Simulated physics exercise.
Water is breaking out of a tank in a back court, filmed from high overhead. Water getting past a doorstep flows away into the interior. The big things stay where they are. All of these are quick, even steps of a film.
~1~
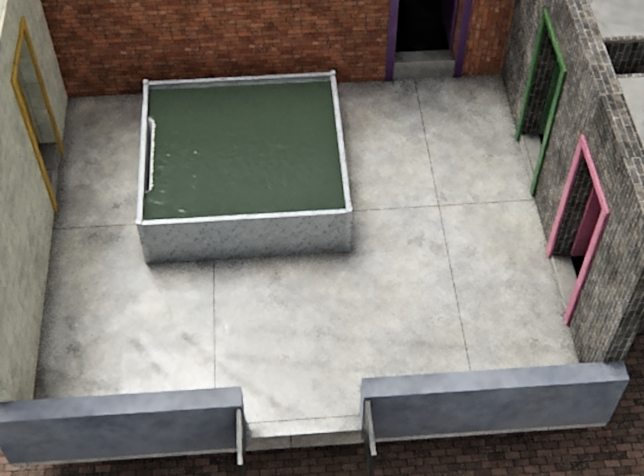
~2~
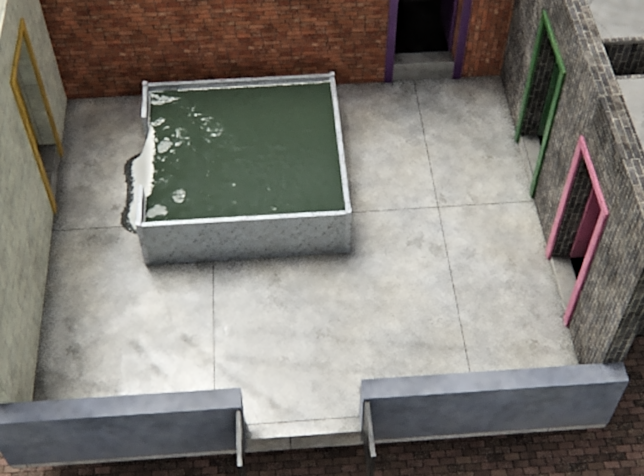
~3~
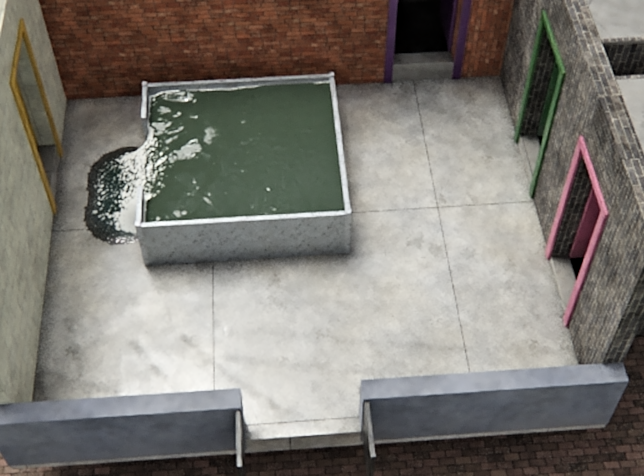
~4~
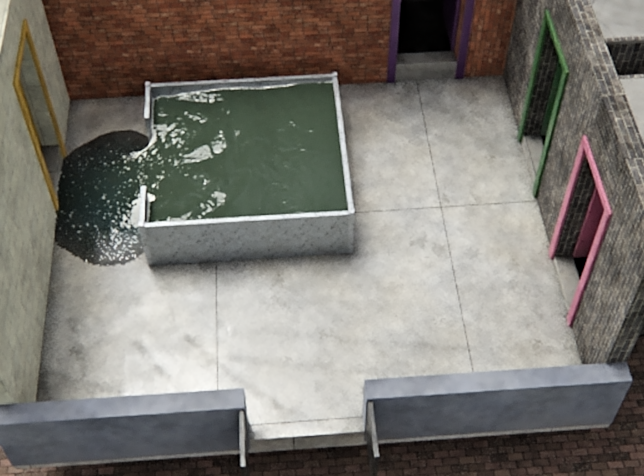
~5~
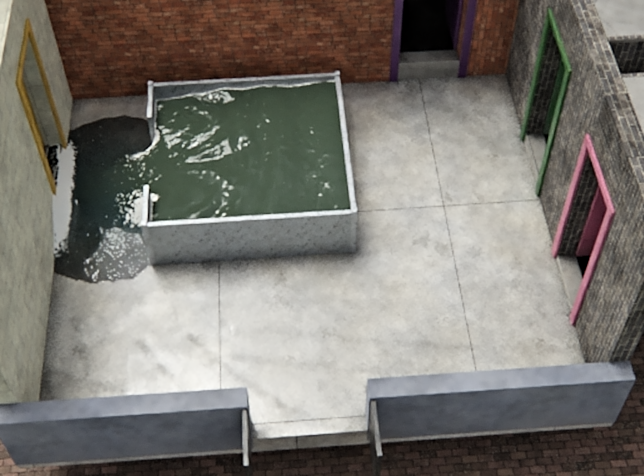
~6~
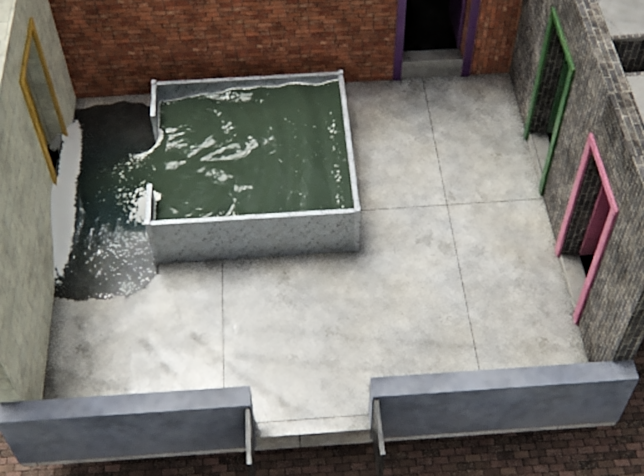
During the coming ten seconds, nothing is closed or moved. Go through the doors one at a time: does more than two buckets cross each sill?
Yellow door: Over two buckets, green door: Two buckets at most, pink door: Over two buckets, purple door: Two buckets at most.
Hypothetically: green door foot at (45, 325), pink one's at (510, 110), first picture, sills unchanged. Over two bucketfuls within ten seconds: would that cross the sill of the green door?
Well, the green door doesn't reach it.
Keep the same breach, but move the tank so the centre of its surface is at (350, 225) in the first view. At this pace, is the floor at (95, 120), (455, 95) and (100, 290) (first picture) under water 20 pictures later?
Well, in the order you listed them, they'd be reached by the flood, unreached and reached by the flood.
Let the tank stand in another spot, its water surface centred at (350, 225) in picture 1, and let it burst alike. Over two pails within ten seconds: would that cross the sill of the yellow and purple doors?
Short version: Yellow ends up below, purple ends up below.
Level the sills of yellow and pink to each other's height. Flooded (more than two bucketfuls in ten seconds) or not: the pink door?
Well, the way I see it, the pink lets in less.
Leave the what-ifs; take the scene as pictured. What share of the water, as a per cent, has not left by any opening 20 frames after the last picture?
I'd put it near 92 %.
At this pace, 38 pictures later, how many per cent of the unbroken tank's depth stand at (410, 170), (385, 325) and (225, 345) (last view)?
Respectively near 2, 6 and 12 per cent.
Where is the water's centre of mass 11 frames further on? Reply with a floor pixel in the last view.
Centre point: Around (206, 197).
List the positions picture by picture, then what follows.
The first picture shows the water tank at (242, 148) is whole and still.
In the second picture, the front is at (136, 229), out from the gap at (150, 179).
In the third picture, the front is at (94, 225), out from the gap at (150, 180).
In the fourth picture, water pours out at (153, 180) and has run to (56, 231).
In the fifth picture, the front is at (55, 264), out from the gap at (156, 179).
In the sixth picture, water pours out at (159, 177) and has run to (56, 289).
A moment on, water covers 20 % of the floor; the yellow door far over two buckets in, the green door not reached, the pink door not reached, the purple door not reached.
Next, water covers 30 % of the floor; the yellow door far over two buckets in, the green door not reached, the pink door not reached, the purple door not reached.
Then, water covers 55 % of the floor; the yellow door far over two buckets in, the green door not reached, the pink door not reached, the purple door wet at the sill, nothing in.
Later, water covers 90 % of the floor; the yellow door far over two buckets in, the green door wet at the sill, nothing in, the pink door under two buckets in, the purple door wet at the sill, nothing in.
In the end, water covers 100 % of the floor; the yellow door far over two buckets in, the green door wet at the sill, nothing in, the pink door far over two buckets in, the purple door wet at the sill, nothing in.
